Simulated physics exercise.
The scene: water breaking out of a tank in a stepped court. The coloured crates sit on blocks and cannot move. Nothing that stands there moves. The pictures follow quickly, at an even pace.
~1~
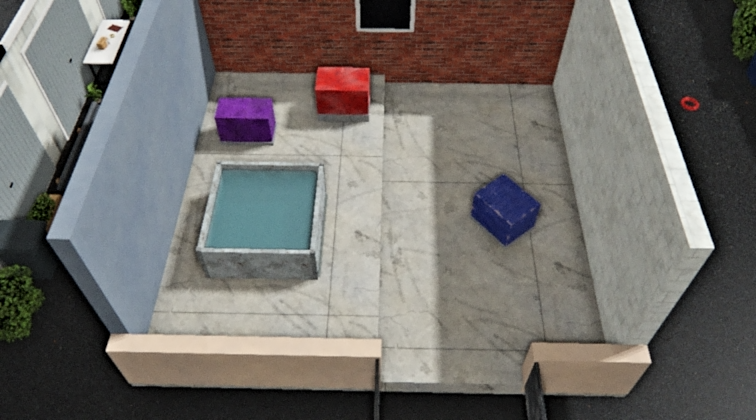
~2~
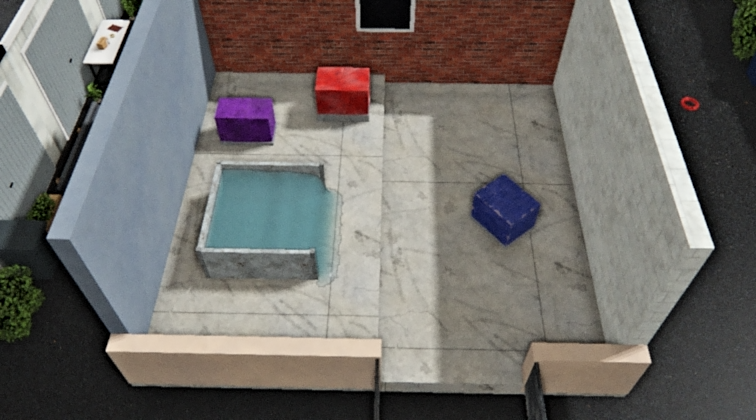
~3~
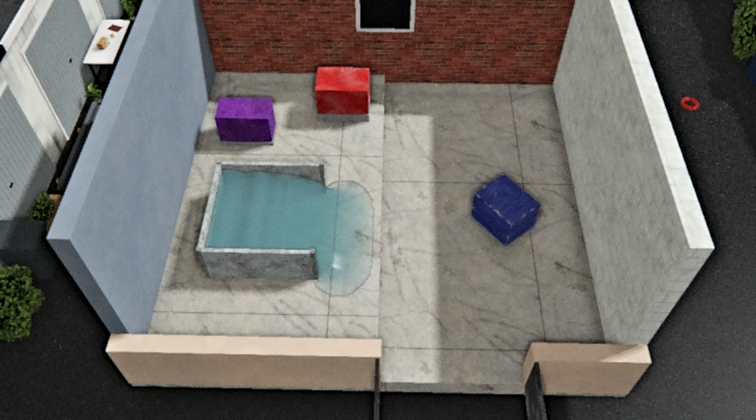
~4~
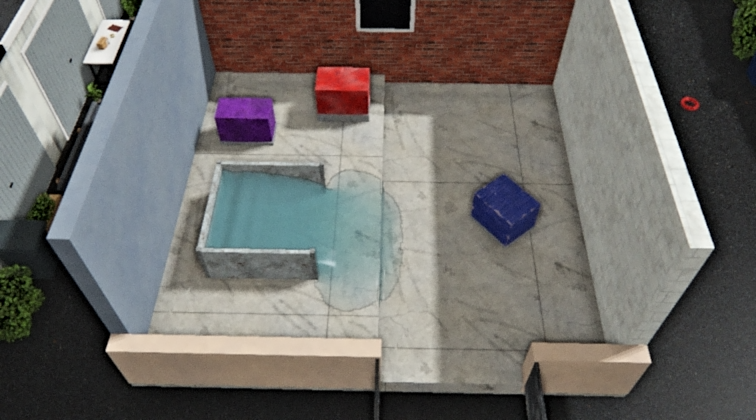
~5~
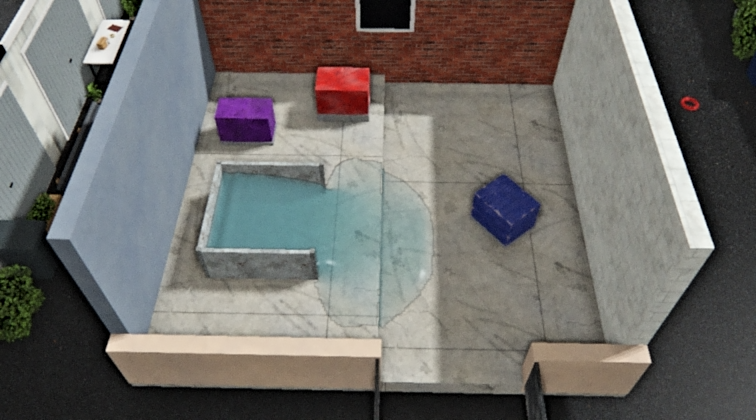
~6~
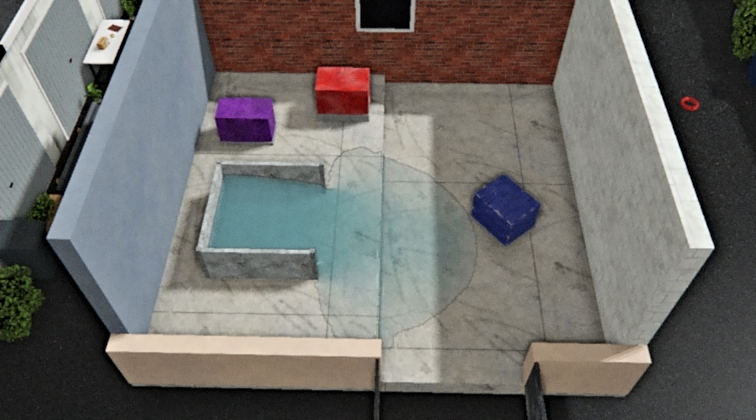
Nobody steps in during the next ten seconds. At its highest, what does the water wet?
In the end: The blue crate gets wet; the red crate stays dry; the purple crate stays dry.
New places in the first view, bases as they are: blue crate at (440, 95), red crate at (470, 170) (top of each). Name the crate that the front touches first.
First comes the one in red.
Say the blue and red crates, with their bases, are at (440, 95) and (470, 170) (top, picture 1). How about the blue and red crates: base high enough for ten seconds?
Then: The blue crate takes water; the red crate gets wet.
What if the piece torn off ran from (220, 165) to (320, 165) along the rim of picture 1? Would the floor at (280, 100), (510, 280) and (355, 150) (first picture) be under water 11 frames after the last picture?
As listed: Under water, no water, wet.
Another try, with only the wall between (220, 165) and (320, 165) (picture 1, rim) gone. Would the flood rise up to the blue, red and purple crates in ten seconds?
The blue one is wetted, the red one takes water, the purple one is soaked.
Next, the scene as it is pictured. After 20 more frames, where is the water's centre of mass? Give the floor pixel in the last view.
Near (459, 235).
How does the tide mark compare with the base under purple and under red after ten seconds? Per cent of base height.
In turn 0 and 10 per cent.
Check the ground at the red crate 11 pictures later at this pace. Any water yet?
In short: Red yes.
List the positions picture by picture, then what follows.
In the first frame, still water in the water tank at (264, 208).
In the second frame, water pours out at (317, 224) and has run to (325, 280).
In the third frame, the front is at (340, 291), out from the gap at (317, 226).
In the fourth frame, water pours out at (318, 227) and has run to (378, 292).
In the fifth frame, the front is at (426, 214), out from the gap at (318, 227).
In the sixth frame, water pours out at (318, 228) and has run to (468, 230).
A moment on, water covers 40 % of the floor; the blue crate water round its plinth, the red crate not reached, the purple crate not reached.
Next, water covers 50 % of the floor; the blue crate water round its plinth, the red crate water round its plinth, the purple crate not reached.
Then, water covers 55 % of the floor; the blue crate water round its plinth, the red crate water round its plinth, the purple crate not reached.
Later, water covers 60 % of the floor; the blue crate water round its plinth, the red crate water round its plinth, the purple crate not reached.
In the end, water covers 55 % of the floor; the blue crate was topped, the red crate stayed above the water, the purple crate stayed above the water.
